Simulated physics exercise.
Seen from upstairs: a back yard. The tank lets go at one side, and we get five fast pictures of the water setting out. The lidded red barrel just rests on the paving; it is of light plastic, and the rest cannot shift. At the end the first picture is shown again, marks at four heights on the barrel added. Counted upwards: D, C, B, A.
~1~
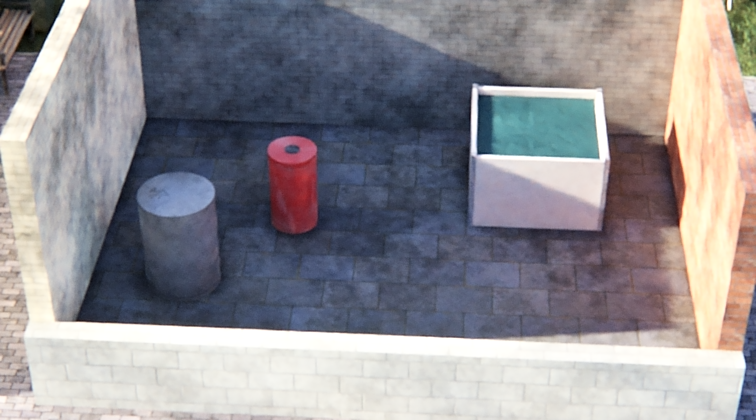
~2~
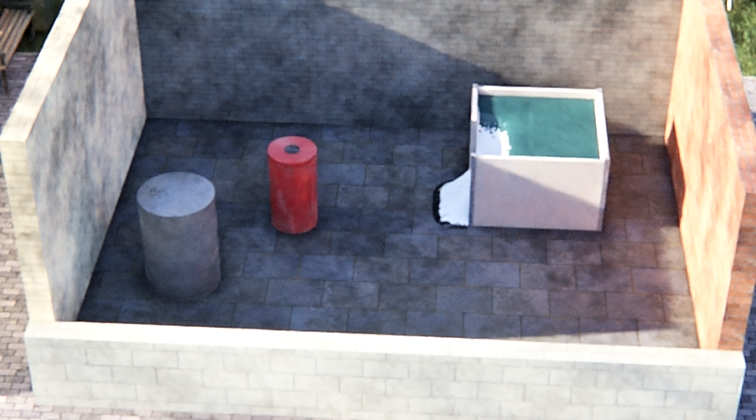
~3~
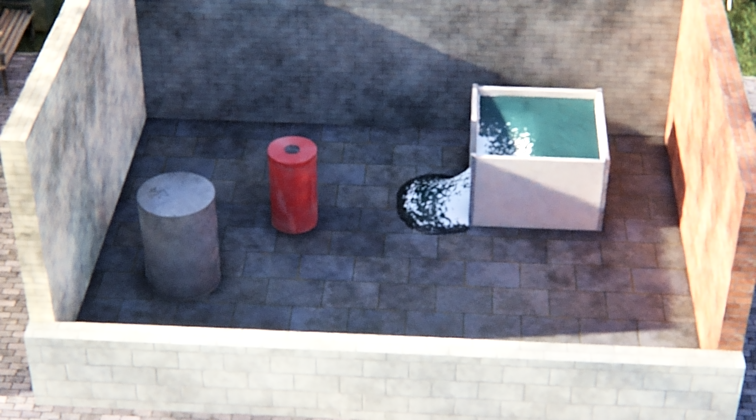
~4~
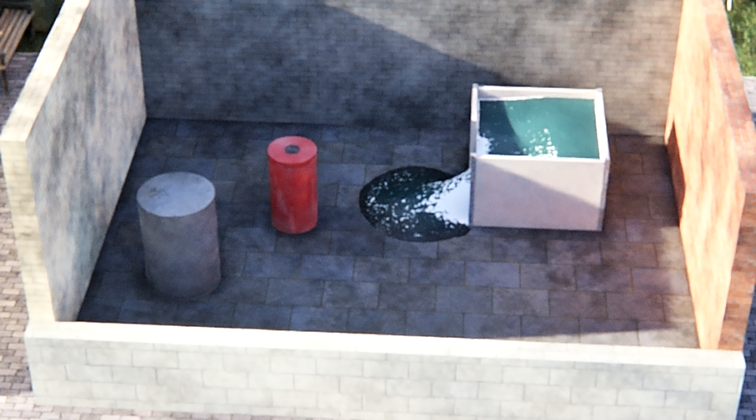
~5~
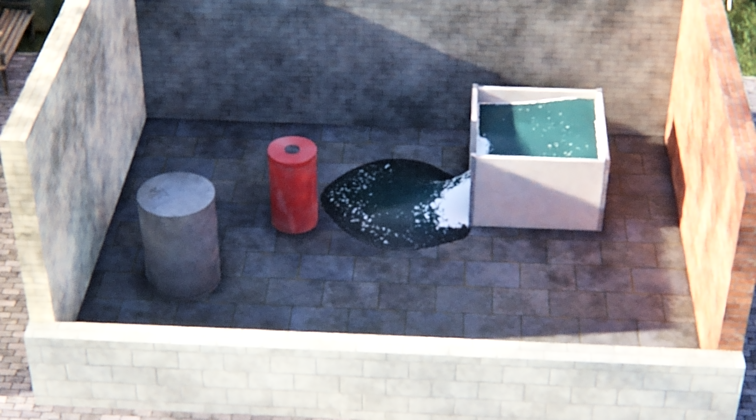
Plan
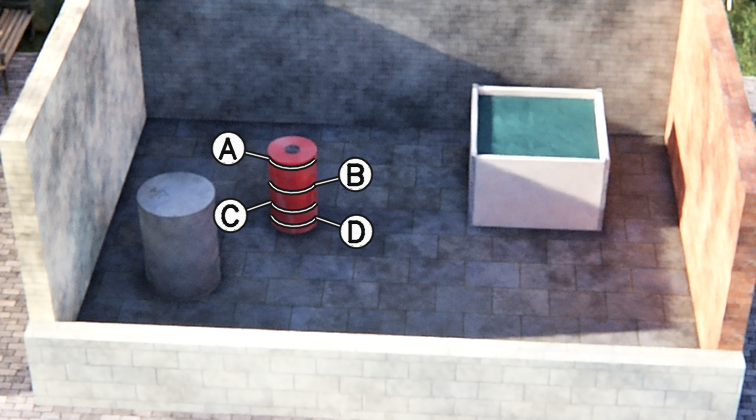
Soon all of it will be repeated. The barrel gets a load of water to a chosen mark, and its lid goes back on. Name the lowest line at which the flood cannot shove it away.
B.
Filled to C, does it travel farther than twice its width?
No, less.
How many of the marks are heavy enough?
Two of them.
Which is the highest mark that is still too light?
It is C.
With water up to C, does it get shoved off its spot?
Yes.
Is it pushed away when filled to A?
No, not at all.
On the marked copy, A at (289, 168); B at (290, 192); C at (291, 212); D at (292, 226); from the bottom up D, C, B, A.
For mark A, it does not move.
For mark B, it does not move.
For mark C, it is pushed about half its own width away.
For mark D, it is pushed about 4 times its own width away.
